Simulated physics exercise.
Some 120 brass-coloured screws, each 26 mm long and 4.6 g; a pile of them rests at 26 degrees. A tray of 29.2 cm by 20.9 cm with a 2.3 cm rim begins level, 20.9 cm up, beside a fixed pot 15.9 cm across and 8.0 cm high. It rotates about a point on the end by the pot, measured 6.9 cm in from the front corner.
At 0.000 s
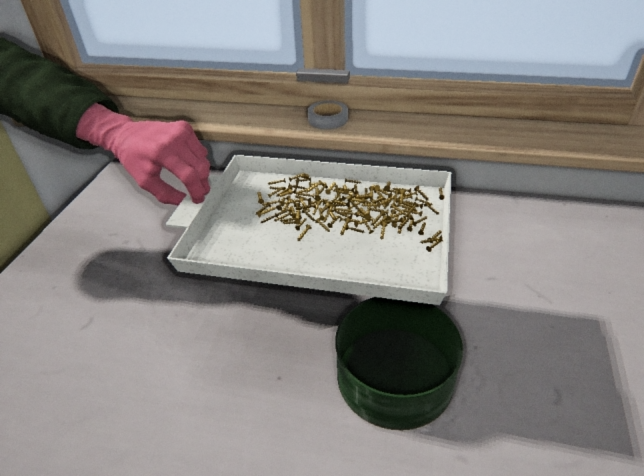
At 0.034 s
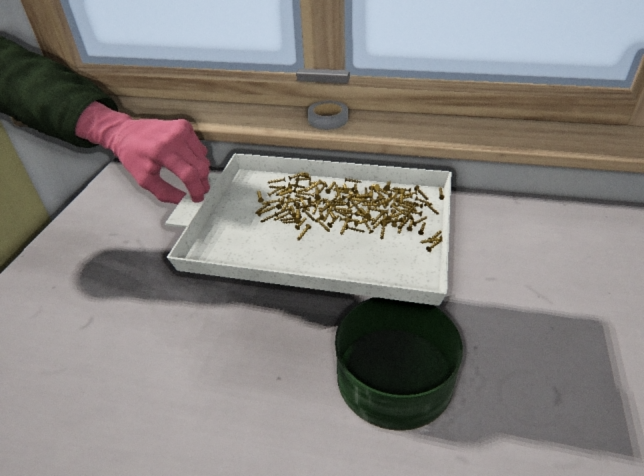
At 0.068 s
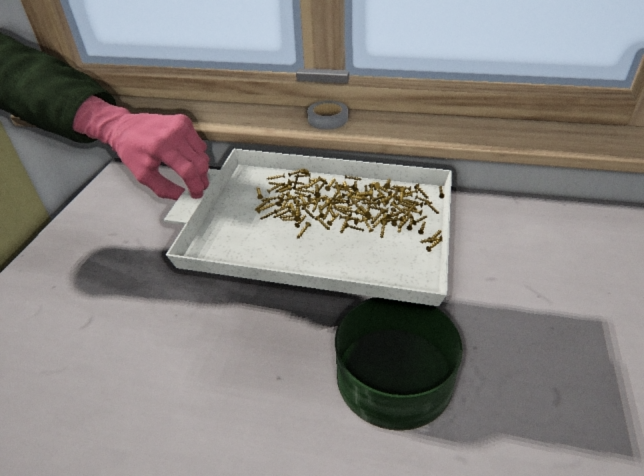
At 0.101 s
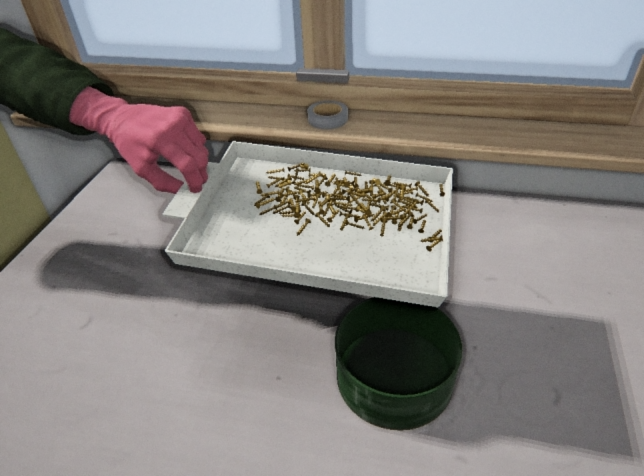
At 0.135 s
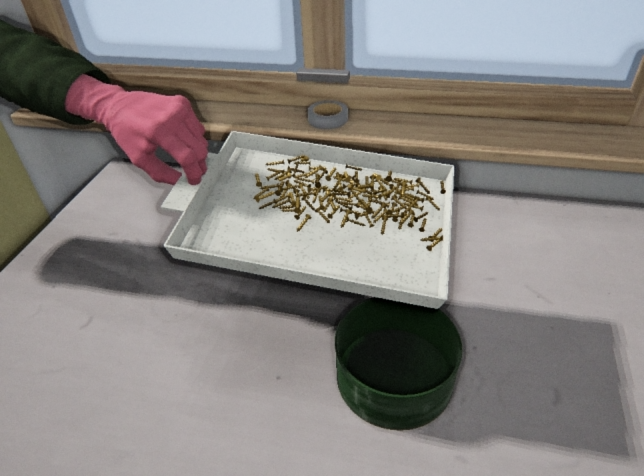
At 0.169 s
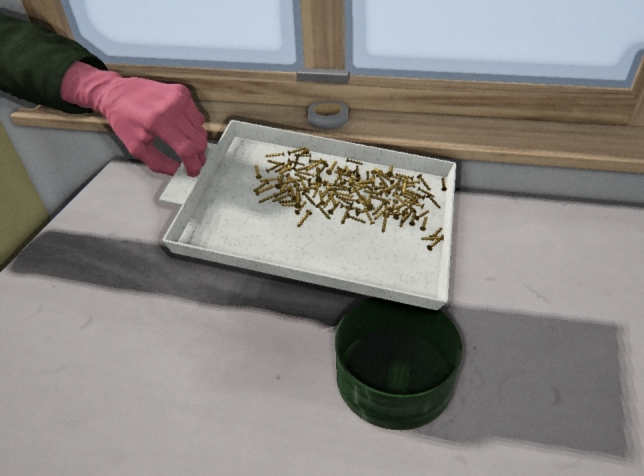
A pink-gloved hand gradually raises the left side of a white tray of brass-coloured screws.
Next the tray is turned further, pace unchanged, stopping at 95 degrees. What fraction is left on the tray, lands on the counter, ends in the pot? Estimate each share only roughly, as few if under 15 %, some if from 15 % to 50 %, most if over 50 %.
Roughly: Left on the tray few, counter some, pot most.
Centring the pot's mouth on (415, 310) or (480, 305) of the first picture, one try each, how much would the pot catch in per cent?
I'd say close to 0 percent for the first spot and 0 percent for the second.
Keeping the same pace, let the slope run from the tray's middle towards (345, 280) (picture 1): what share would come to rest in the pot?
Estimate: Some 65 per cent.
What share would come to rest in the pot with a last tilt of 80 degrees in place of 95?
45 %.
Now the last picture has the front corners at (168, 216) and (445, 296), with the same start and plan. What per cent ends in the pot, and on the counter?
In the pot: 10 per cent; on the counter: 90 per cent.
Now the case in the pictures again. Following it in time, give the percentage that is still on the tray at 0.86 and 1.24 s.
Estimates: 65; 5.
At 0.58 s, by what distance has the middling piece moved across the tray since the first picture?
Displacement on the tray: Roughly 10 cm.
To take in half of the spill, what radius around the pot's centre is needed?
Distance: Around 16 cm.
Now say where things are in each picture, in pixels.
The first frame shows tray tilt 0 degrees, front corners at (173, 256) and (442, 289); middle of the pieces at (344, 210); pot at (398, 341).
The second frame shows tray tilt 0 degrees, front corners at (173, 255) and (442, 289); middle of the pieces at (343, 209).
The third frame shows tray tilt 2 degrees, front corners at (172, 252) and (442, 290); middle of the pieces at (343, 207).
The fourth frame shows tray tilt 4 degrees, front corners at (171, 249) and (442, 292), lowest corner right front; middle of the pieces at (343, 204).
The fifth frame shows tray tilt 7 degrees, front corners at (170, 243) and (442, 295), lowest corner right front; middle of the pieces at (344, 199).
The sixth frame shows tray tilt 11 degrees, front corners at (169, 238) and (443, 297), lowest corner right front; middle of the pieces at (345, 195); pot at (398, 341). Its pace works out near 100 degrees a second.
After 0.58 s, tilt 51 degrees; the tray holds 100 %, the pot 0 %.
After 0.86 s, tilt 78 degrees; the tray holds 65 %, the pot 5 %.
Then, at 1.24 s, tilt 95 degrees; the tray holds 5 %, the pot 55 %.
At rest (2.3 s), tray 0 %, counter 40 %, pot 60 %.
